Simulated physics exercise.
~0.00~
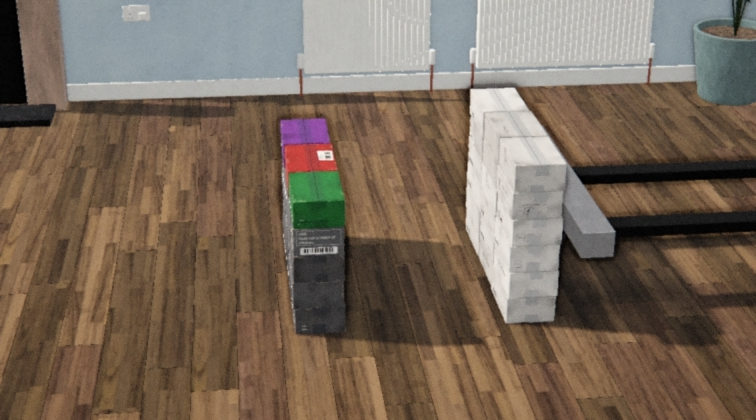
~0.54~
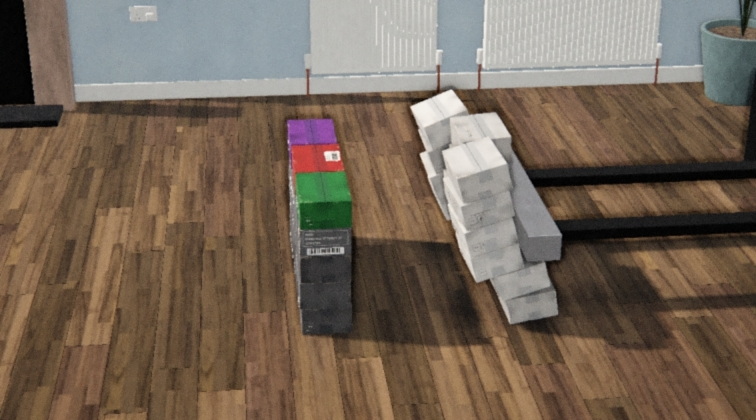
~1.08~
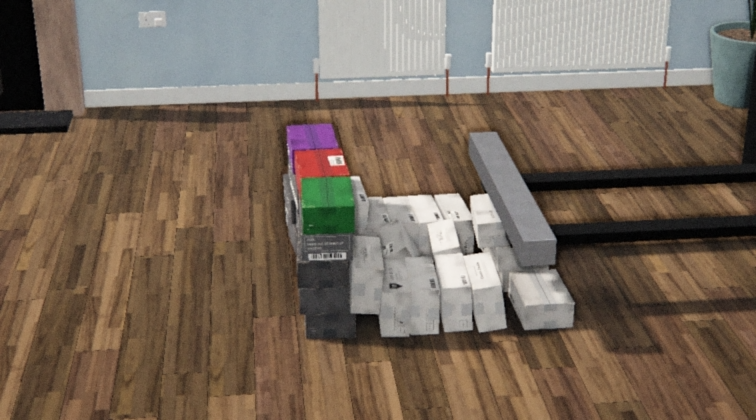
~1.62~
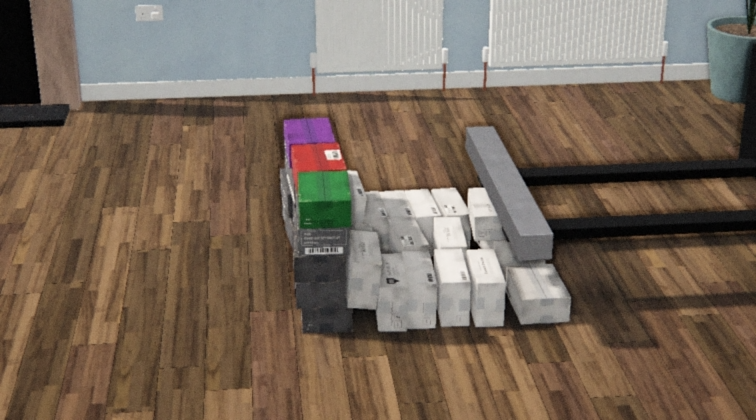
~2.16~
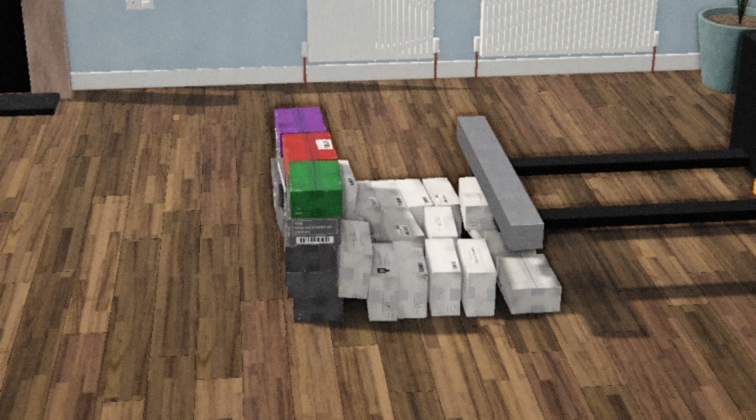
At first, a tall wall of white boxes stands on a wooden floor beside a darker stack topped with purple, red and green boxes, while a grey beam on a machine's forks sits behind the white wall. The beam pushes left, and the white wall buckles and leans over, its upper boxes tipping away. The boxes then topple across the gap and land in a jumbled row against the dark stack. The beam stops above the fallen boxes. At the end, the dark stack is slightly disturbed but still upright, with the red box still up between the purple and green ones.
